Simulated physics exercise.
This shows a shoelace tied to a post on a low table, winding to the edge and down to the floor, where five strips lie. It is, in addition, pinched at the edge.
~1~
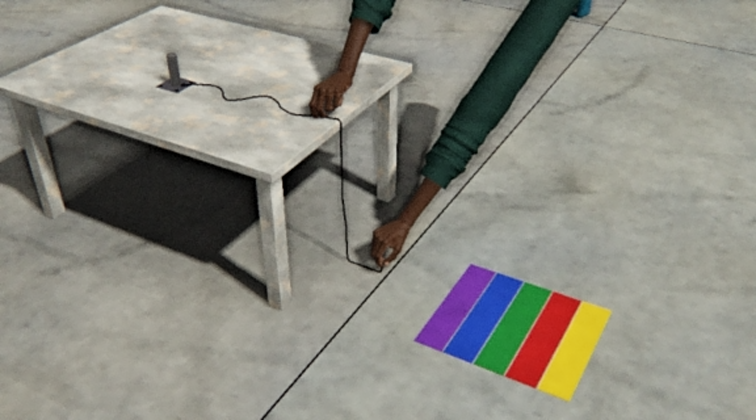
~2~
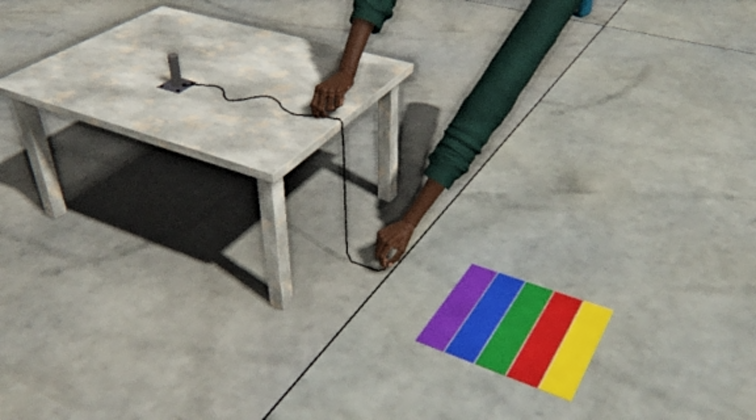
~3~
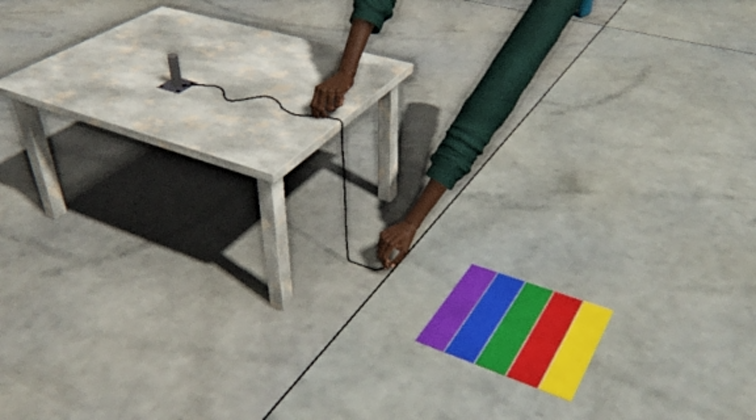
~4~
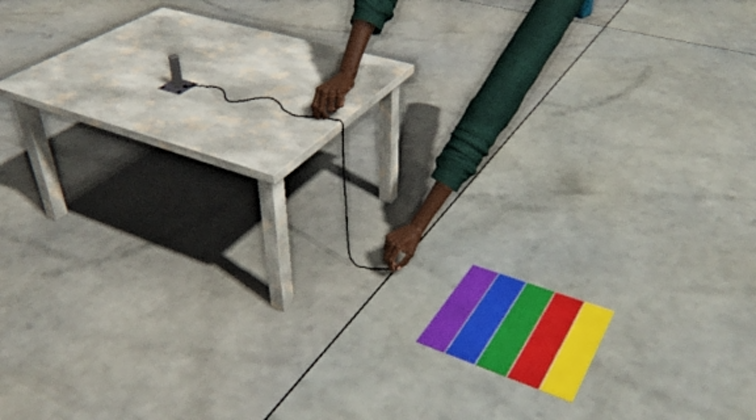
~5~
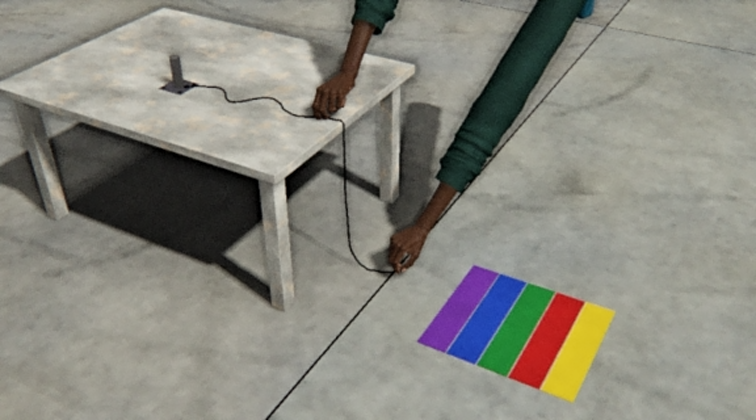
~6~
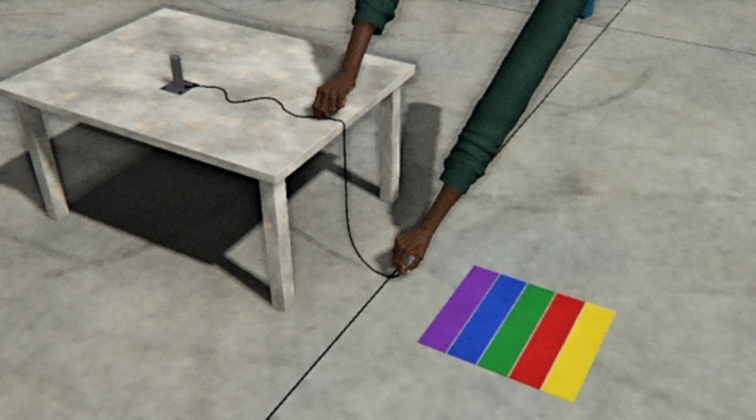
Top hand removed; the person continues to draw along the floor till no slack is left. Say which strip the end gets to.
It gets to the green strip.
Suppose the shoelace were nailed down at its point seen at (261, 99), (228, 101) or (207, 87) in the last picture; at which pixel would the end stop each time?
Respectively (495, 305), (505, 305) and (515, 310).
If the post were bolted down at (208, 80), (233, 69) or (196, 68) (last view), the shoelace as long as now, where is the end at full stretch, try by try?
Try by try, around (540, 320), (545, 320) and (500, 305).
Early on, end near (456, 290); over purple.
Midway, end near (496, 304); over blue.
At the end of the slack, end near (520, 312); over green. Over green.
